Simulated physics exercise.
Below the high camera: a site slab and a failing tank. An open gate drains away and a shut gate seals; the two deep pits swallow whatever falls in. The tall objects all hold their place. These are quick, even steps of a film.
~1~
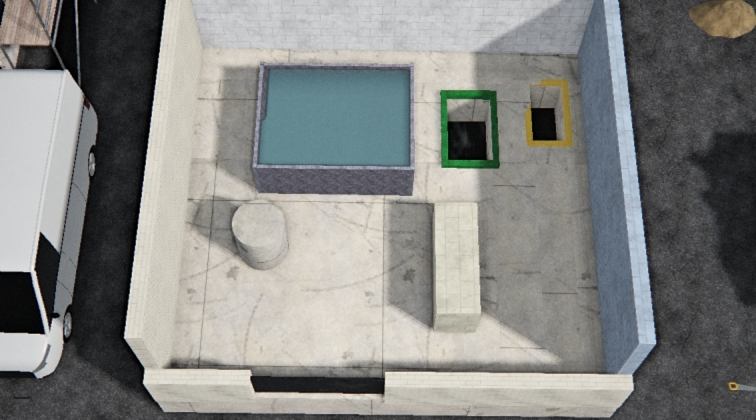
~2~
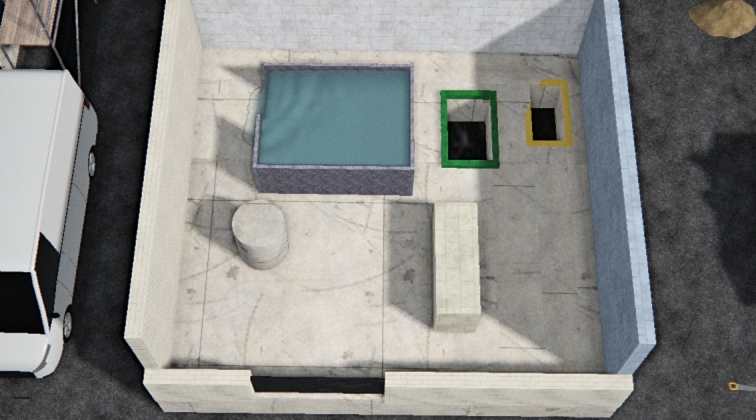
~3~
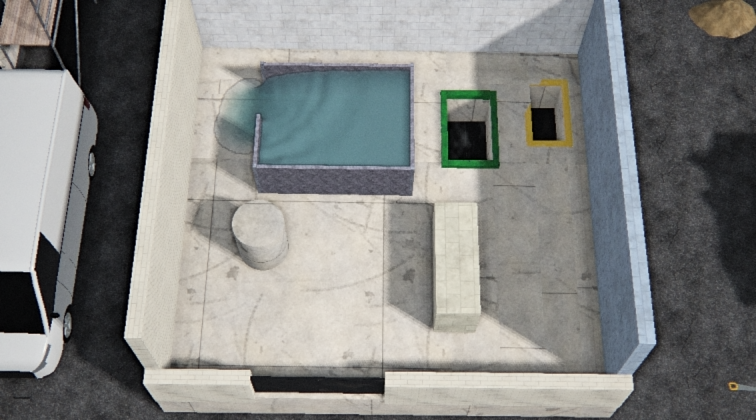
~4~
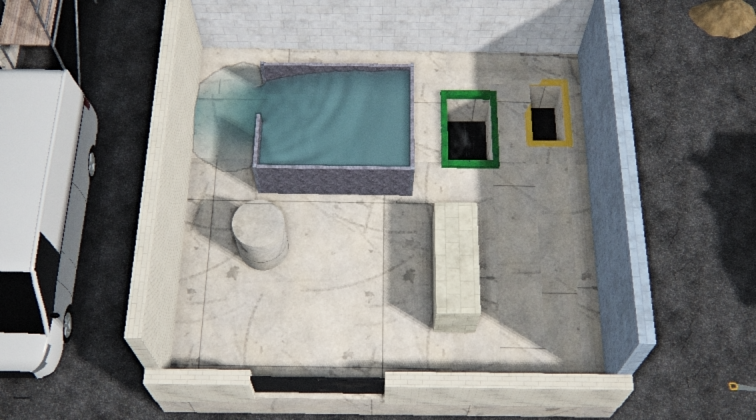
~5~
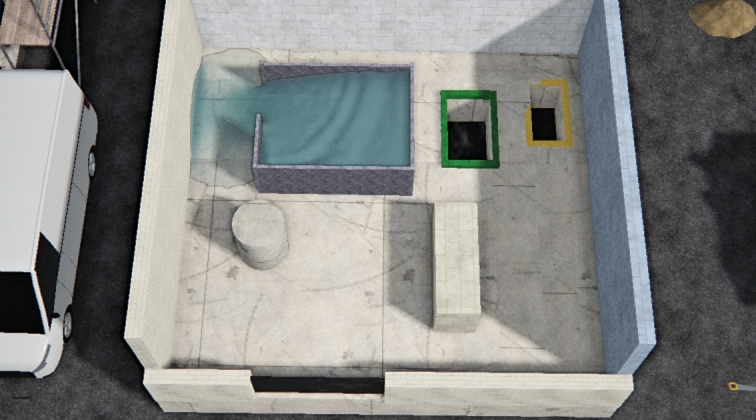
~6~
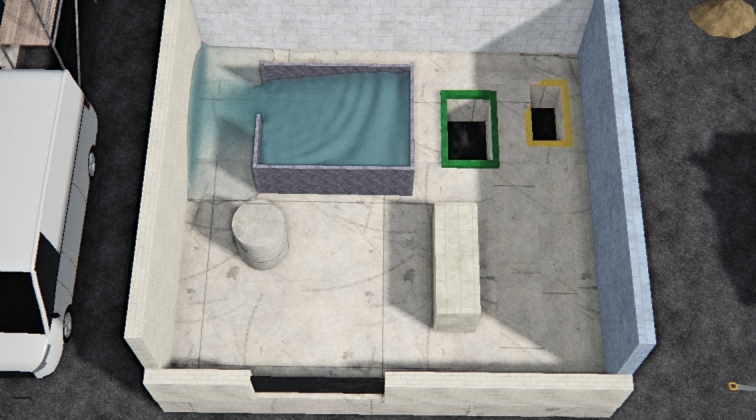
In a walled concrete yard seen from above, water pours through a gap in the left side of a rectangular tank, spreads across the floor to the left wall, then widens along it as ripples cross the tank.
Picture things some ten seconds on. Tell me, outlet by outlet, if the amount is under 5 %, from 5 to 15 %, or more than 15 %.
In order: The gate will receive a cut falling short of five per cent, the green pit will receive a cut falling short of five per cent, the yellow pit will receive a cut exceeding fifteen per cent.
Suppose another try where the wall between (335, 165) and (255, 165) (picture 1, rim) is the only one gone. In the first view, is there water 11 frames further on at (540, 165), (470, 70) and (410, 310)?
Result, in sequence: Untouched by the flood; untouched by the flood; inundated.
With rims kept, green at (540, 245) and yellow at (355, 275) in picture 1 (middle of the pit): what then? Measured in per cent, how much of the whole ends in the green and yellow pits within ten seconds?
Green has 6 parts of a hundred and yellow has 8.
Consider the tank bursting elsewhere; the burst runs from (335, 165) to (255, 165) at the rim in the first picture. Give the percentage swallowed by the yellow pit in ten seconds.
The yellow pit takes 14 per cent.
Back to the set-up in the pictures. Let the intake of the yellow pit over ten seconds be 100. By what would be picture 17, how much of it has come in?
Approximately 0 per cent.
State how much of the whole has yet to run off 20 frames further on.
Close to 98 %.
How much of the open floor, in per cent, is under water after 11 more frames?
Roughly 35 percent, I'd say.
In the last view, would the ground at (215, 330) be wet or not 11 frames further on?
That place: Swamped.
A moment on, water covers 15 % of the floor; the gate 0 %, the green pit 0 %, the yellow pit 0 %.
Next, water covers 35 % of the floor; the gate 0 %, the green pit 0 %, the yellow pit 0 %.
Then, water covers 55 % of the floor; the gate 0 %, the green pit 0 %, the yellow pit 1 %.
Later, water covers 85 % of the floor; the gate 0 %, the green pit 0 %, the yellow pit 9 %.
In the end, water covers 100 % of the floor; the gate 0 %, the green pit 1 %, the yellow pit 21 %.
